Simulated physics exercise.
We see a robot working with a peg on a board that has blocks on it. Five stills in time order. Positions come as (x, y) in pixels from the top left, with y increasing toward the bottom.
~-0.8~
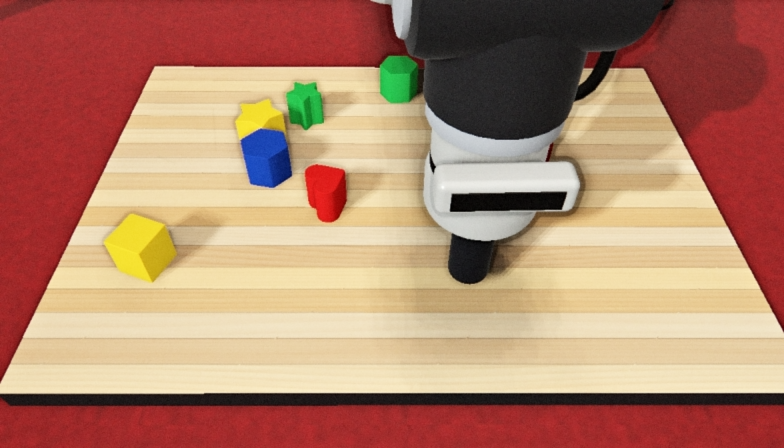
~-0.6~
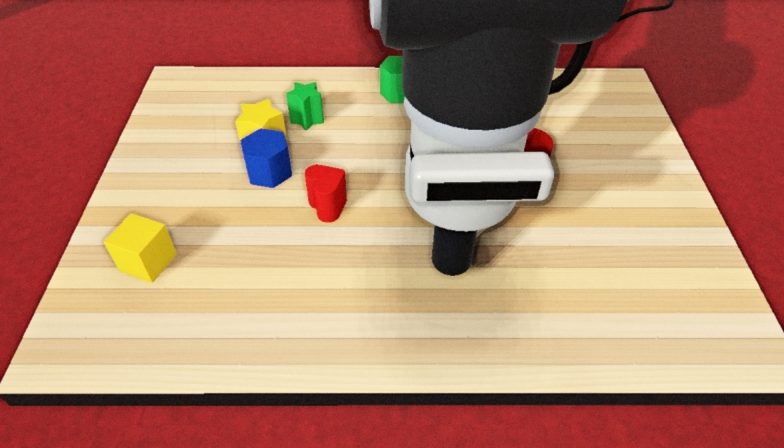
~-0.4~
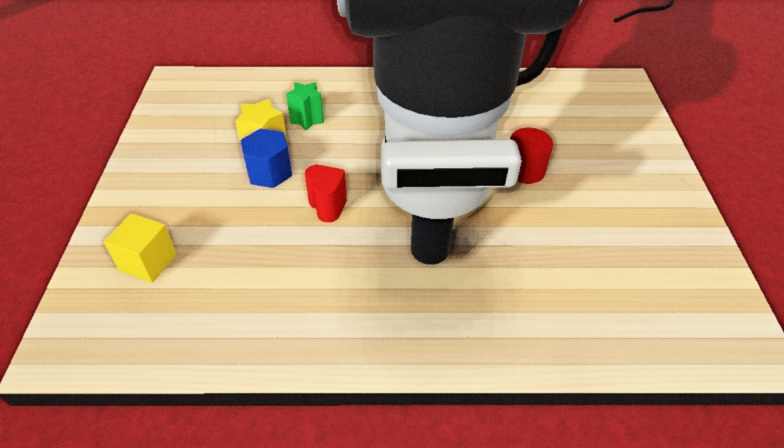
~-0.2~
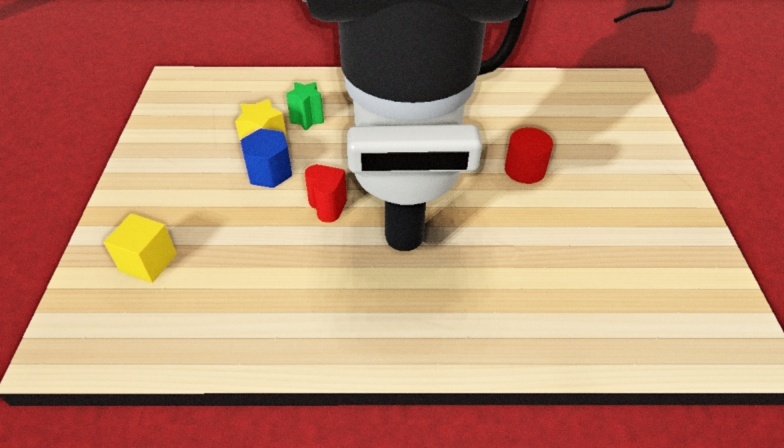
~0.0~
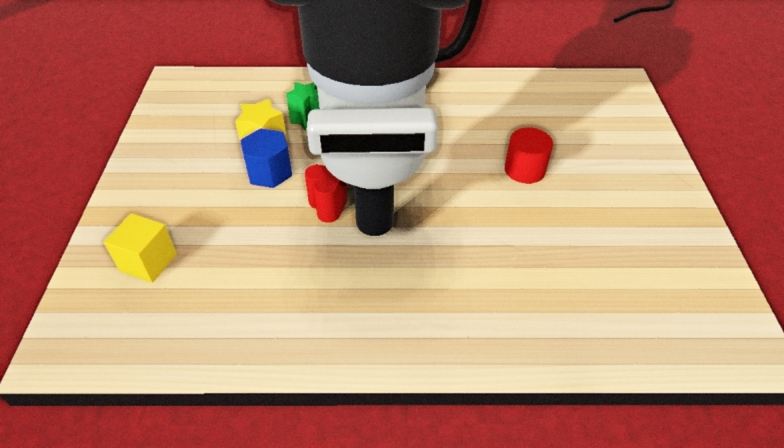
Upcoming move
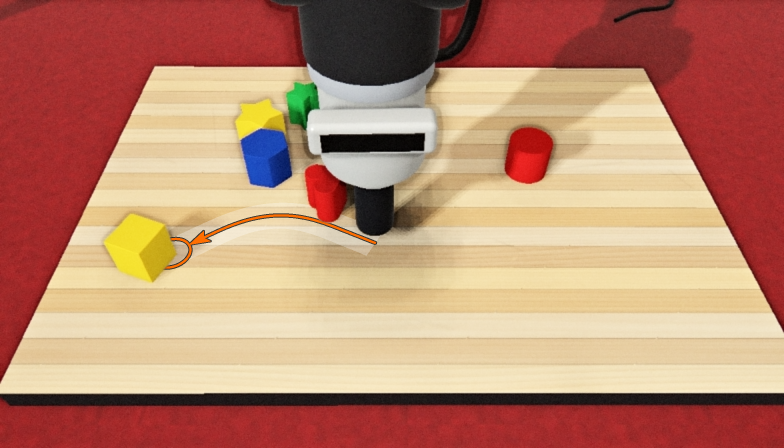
Robot arm with a black peg moving left and slightly back across a wooden board, nearing a red block among still, colourful blocks.
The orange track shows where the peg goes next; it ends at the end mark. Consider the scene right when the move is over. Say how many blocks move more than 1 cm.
The number is two.
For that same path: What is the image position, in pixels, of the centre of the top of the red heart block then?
Around (303, 163).
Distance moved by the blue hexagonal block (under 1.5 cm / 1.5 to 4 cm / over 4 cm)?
Below 1.5 cm.
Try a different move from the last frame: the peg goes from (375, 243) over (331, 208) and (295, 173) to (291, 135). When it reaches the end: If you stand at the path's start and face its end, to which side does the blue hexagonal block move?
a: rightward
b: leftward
The one that fits is b, leftward.
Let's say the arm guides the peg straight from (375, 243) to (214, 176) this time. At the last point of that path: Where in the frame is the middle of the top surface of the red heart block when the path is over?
Somewhere near (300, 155).
The line goes from (375, 243) via (311, 219) and (241, 222), ending at (171, 253).
The first path, step by step. One third of the way, peg at (308, 200); red heart block at (309, 164), turned 50° clockwise.
Two thirds of the way, peg at (234, 203); red heart block at (303, 163), turned 75° clockwise.
At the end, peg at (163, 234); yellow square piece at (118, 242), turned 25° clockwise; blue hexagonal block unmoved; red heart block at (303, 163), turned 75° clockwise.
